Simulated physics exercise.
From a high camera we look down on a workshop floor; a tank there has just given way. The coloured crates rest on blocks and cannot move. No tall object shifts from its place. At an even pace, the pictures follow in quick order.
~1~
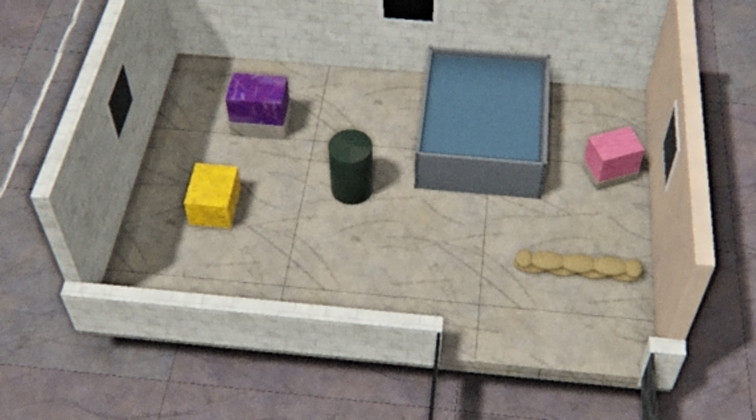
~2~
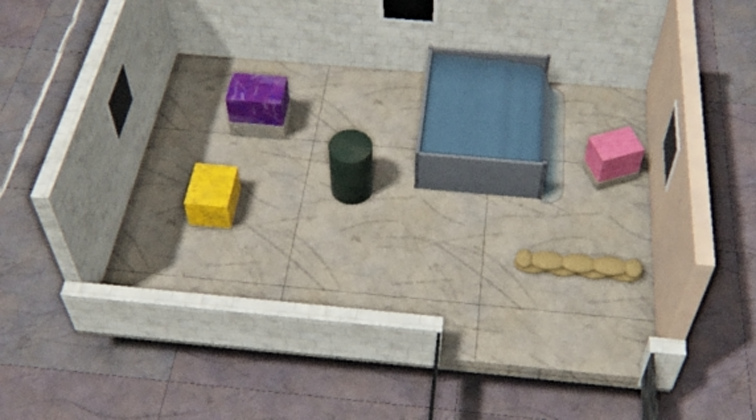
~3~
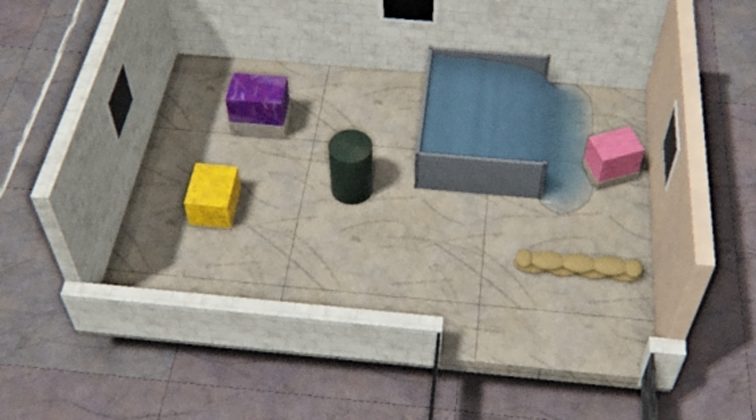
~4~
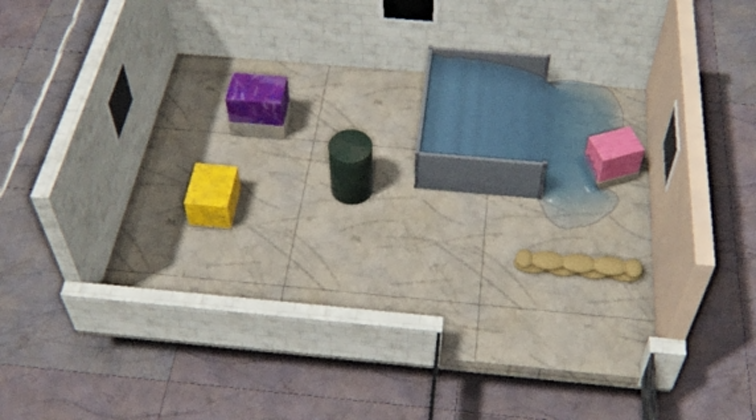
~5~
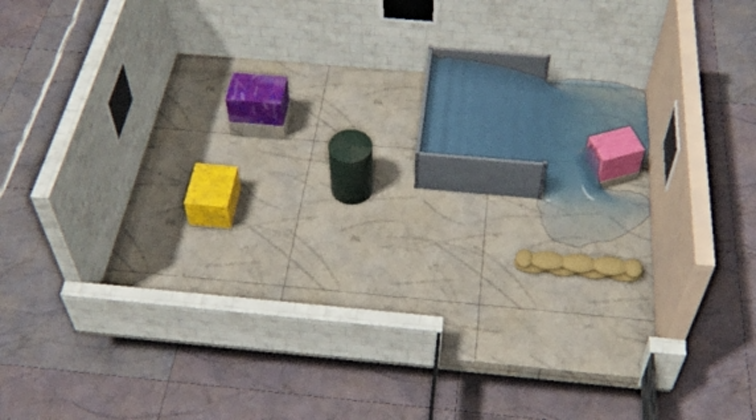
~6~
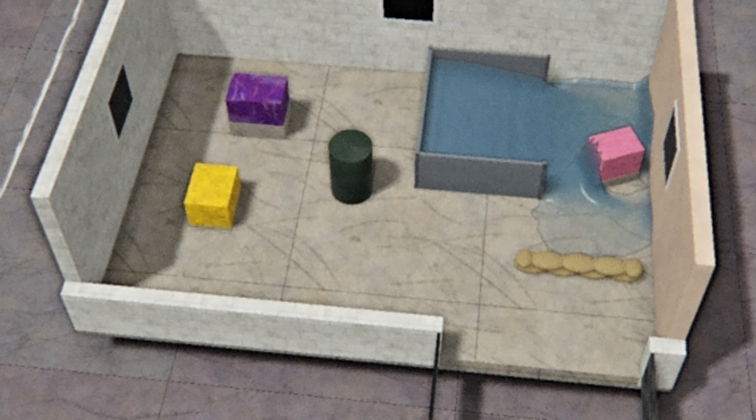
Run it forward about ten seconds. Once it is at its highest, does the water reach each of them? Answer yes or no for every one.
Purple crate: No, it stays dry; pink crate: Yes, it gets wet; yellow crate: Yes, it gets wet.
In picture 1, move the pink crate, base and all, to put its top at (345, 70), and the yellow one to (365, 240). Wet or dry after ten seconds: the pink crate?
I'd say the pink crate is missed.
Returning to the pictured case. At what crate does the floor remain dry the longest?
I'd go with the yellow-painted one.
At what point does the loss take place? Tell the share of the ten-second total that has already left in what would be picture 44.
Estimate: 75 %.
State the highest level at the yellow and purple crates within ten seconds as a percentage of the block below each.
240 and 30 per cent, roughly.
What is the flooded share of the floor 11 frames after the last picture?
That works out to some 20 in a hundred.
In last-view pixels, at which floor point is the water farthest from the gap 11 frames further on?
My pick would be pixel (647, 364).
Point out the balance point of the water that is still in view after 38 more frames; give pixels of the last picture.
About (482, 162) in the last view.
A moment on, water covers 15 % of the floor; the purple crate not reached, the pink crate water round its plinth, the yellow crate not reached.
Next, water covers 20 % of the floor; the purple crate not reached, the pink crate water round its plinth, the yellow crate not reached.
Then, water covers 45 % of the floor; the purple crate water round its plinth, the pink crate water round its plinth, the yellow crate not reached.
Later, water covers 80 % of the floor; the purple crate water round its plinth, the pink crate water round its plinth, the yellow crate water round its plinth.
In the end, water covers 90 % of the floor; the purple crate stayed above the water, the pink crate was topped, the yellow crate was topped.
